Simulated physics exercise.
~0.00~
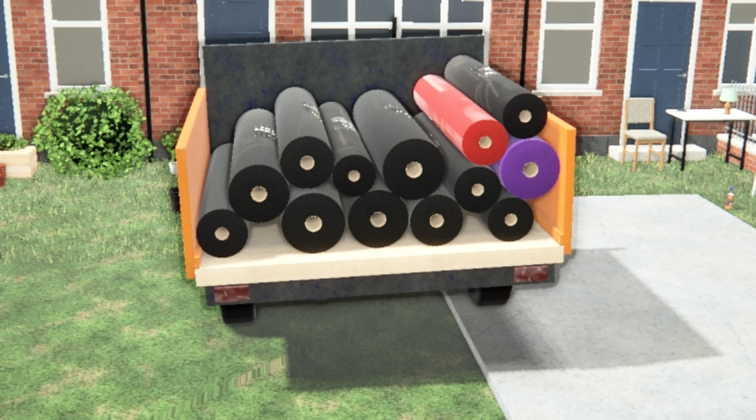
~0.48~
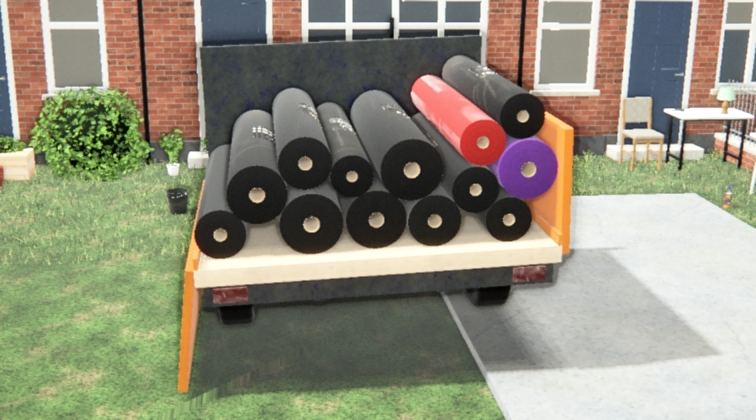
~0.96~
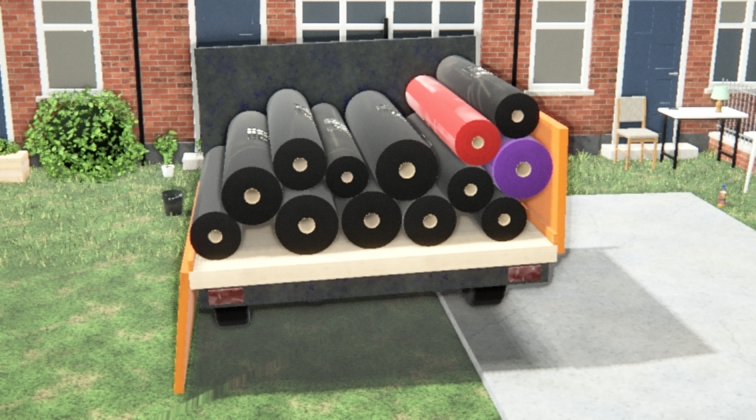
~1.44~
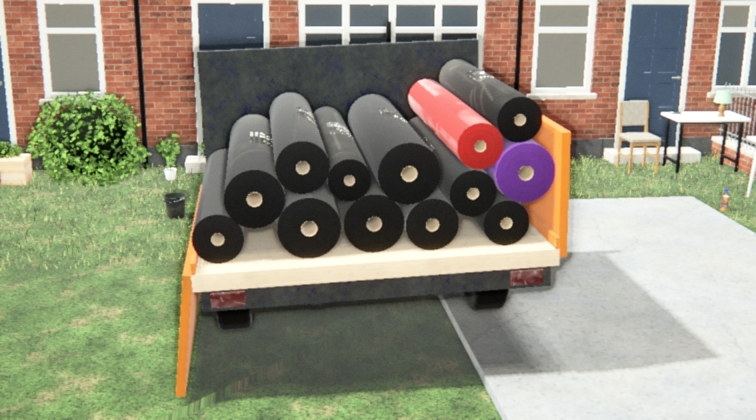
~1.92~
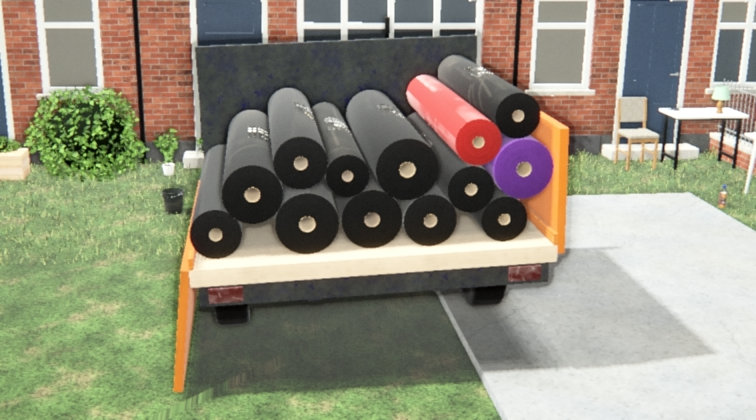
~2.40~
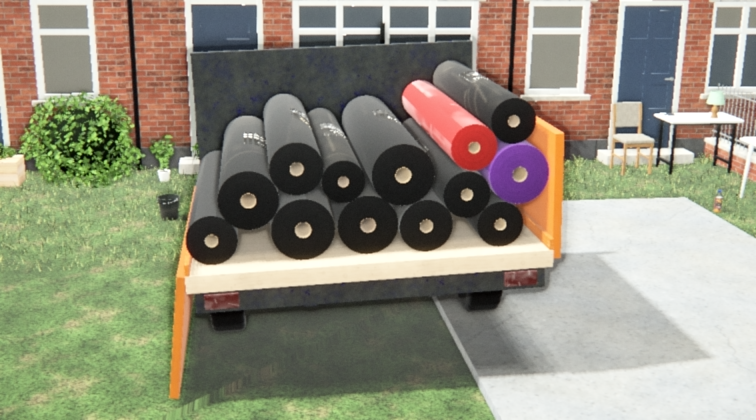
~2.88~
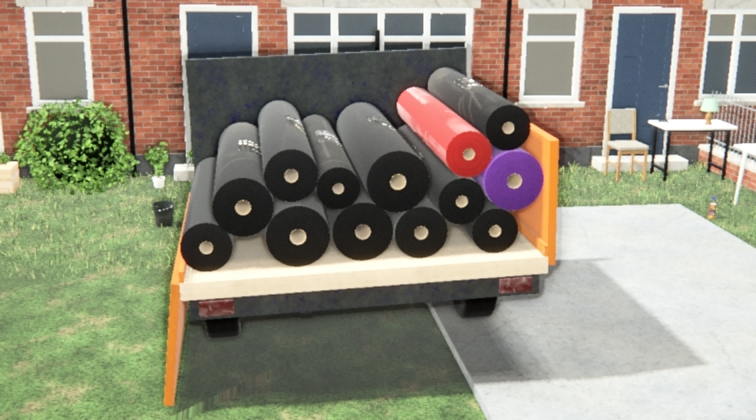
On a lawn beside a paved drive, in front of a brick house with white windows and blue doors, a flatbed farm trailer is seen from behind. It carries a stack of black rolls, with a red one and a purple one resting on others toward the right, between orange side panels. The left panel swings outward and down until it hangs below the deck edge, while the right panel stays upright. The view sways slightly, but the rolls keep their places. At the end the whole load, red and purple included, is still aboard.
